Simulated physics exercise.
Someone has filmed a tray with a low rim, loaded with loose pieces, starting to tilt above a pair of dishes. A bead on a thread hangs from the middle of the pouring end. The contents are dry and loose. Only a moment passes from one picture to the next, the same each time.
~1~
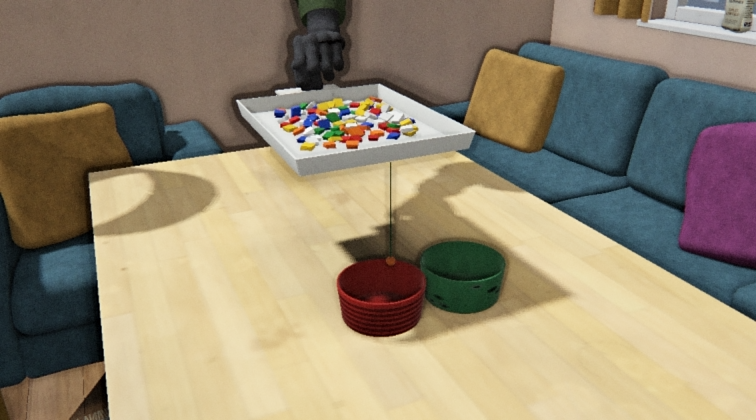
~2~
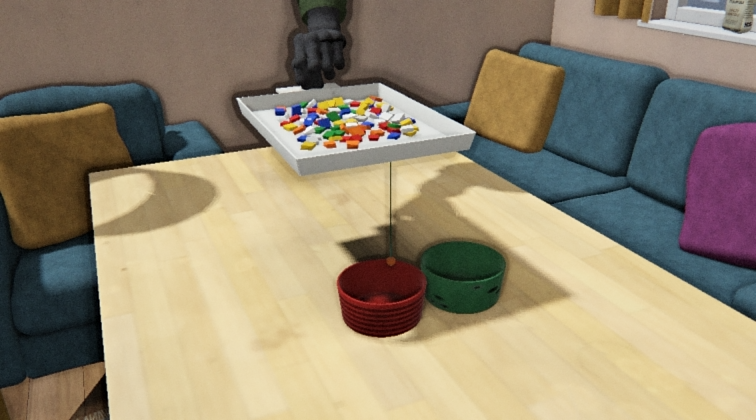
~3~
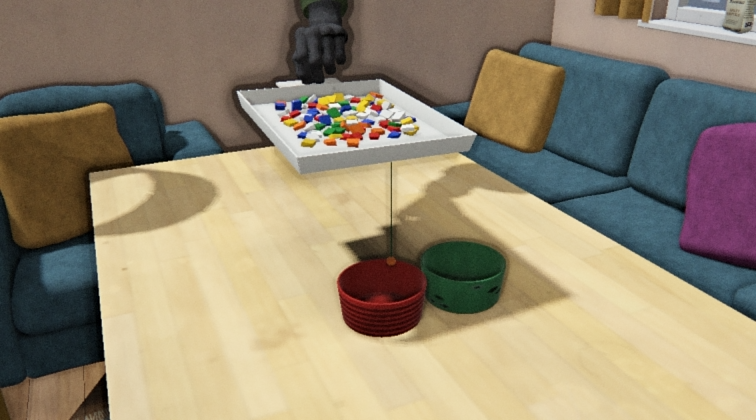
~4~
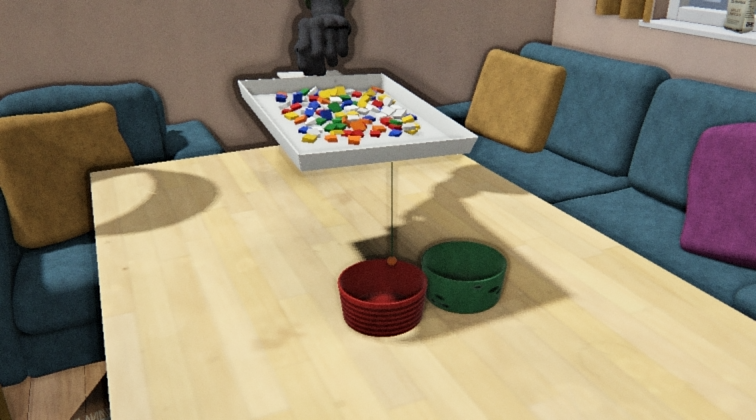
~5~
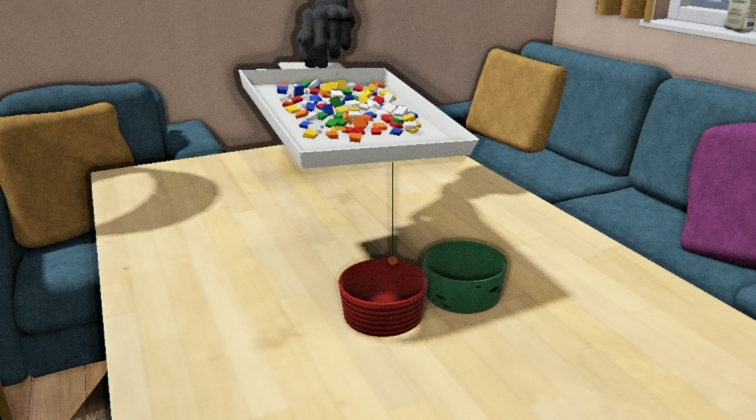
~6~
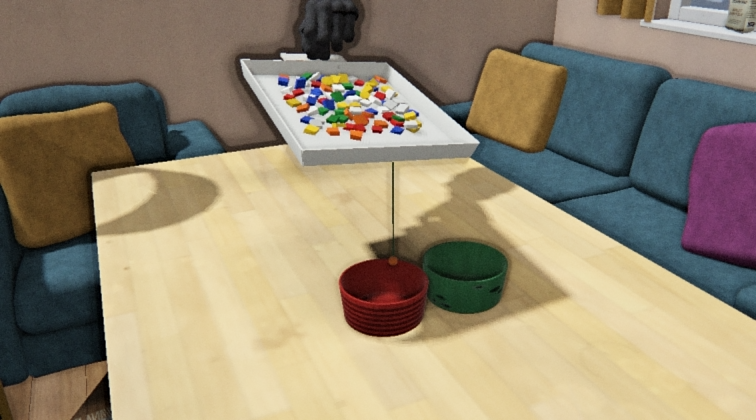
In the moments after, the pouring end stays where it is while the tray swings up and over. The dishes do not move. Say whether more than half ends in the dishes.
They take more than half between them.
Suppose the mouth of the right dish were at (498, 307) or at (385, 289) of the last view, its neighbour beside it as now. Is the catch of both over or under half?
At the first place under half, at the second under half.
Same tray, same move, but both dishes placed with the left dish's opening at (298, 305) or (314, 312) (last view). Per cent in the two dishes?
Roughly 0 per cent, and 0 per cent.
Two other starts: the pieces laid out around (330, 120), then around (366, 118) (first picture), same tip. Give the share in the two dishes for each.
In turn 90 and 100 in a hundred.
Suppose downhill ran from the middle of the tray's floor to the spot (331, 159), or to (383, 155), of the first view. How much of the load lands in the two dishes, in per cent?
Near 20 % and 40 %.
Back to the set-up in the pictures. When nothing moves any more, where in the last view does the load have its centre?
At about (461, 282).
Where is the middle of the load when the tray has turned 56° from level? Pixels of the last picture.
Close to (424, 123).
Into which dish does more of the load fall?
The winner is the dish on the right.
Shortly afterwards, tray tipped steeply; all but a few on the tray; only a few in the air.
Next, tray tipped right over; the bulk on the tray; only a few in the left dish; near a quarter in the right dish; only a few outside both; a little in the air.
Some moments later, tray tipped past a quarter turn; only a few in the left dish; all but a few in the right dish; a little outside both.
In the end, tray tipped past a quarter turn; only a few in the left dish; all but a few in the right dish; a little outside both.
